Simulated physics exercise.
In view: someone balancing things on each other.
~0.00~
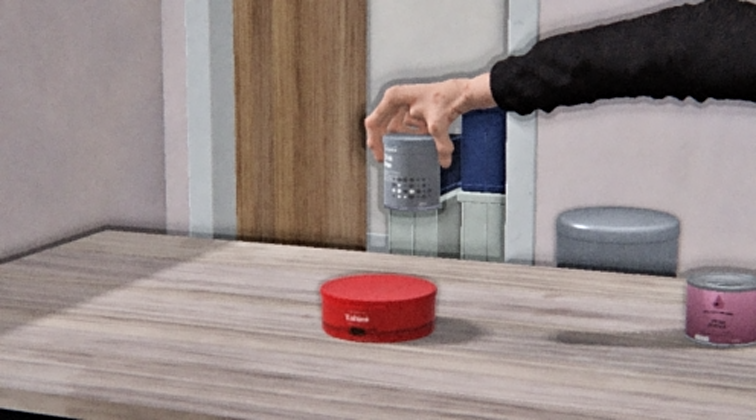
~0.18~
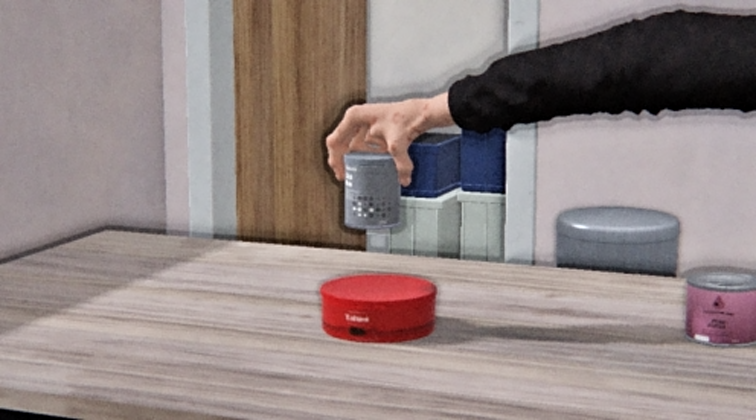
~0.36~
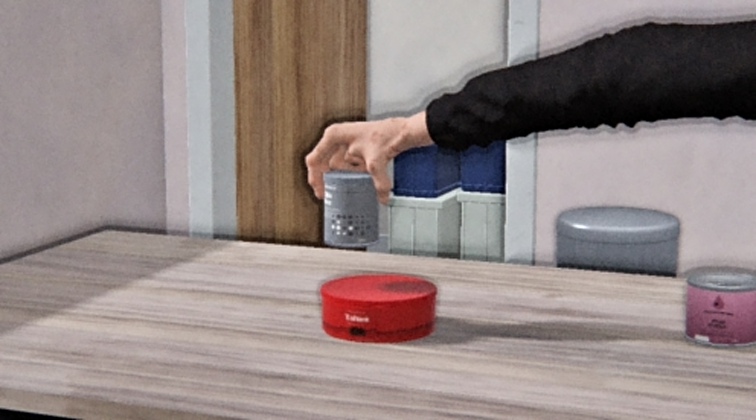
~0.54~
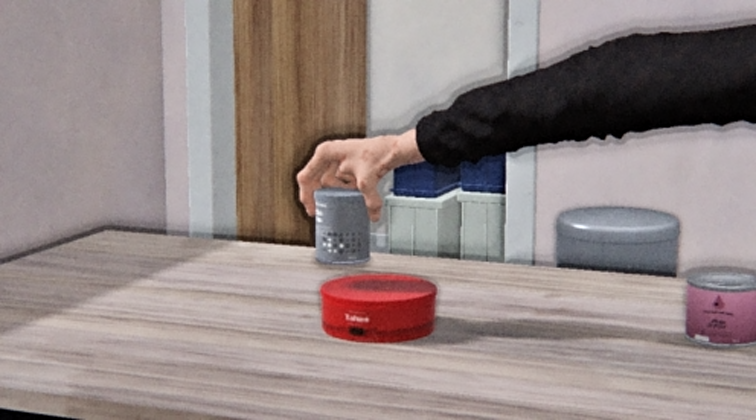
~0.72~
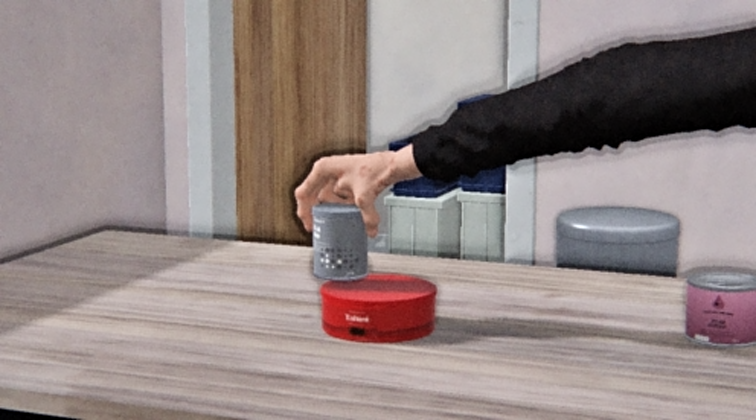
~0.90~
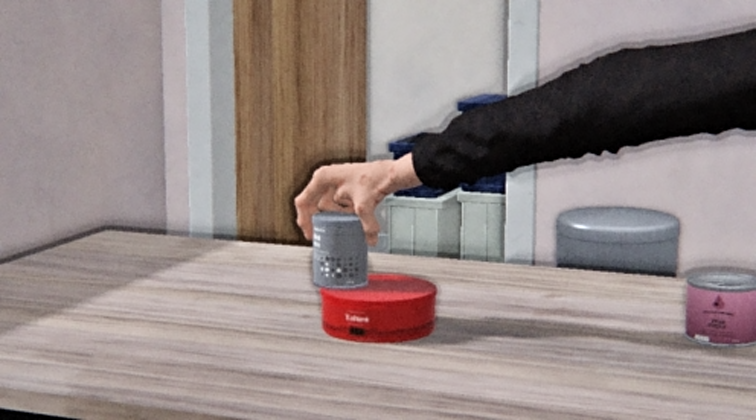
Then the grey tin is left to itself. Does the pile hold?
The pile holds.
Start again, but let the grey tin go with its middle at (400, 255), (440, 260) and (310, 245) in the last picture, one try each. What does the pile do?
First try: It stays up; second try: It loses its balance; third try: It loses its balance.
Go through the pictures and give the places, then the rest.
On its way; grey tin (412, 171); pink tub (724, 309), in the first frame.
On its way; grey tin (373, 190); pink tub (724, 309), in the second frame.
On its way; grey tin (352, 208); pink tub (724, 309), in the third frame.
On its way; grey tin (343, 225); pink tub (724, 309), in the fourth frame.
On its way; grey tin (341, 241); pink tub (724, 309), in the fifth frame.
In place under the hand; grey tin (341, 250); pink tub (724, 309), in the sixth frame.
After 1.90 s, nothing has stirred.
After 3.00 s, grey tin resting near (341, 250).
At rest (4.0 s), all 3 in place. Seen from the same camera at the end, grey tin near (341, 250). The pile keeps its balance.
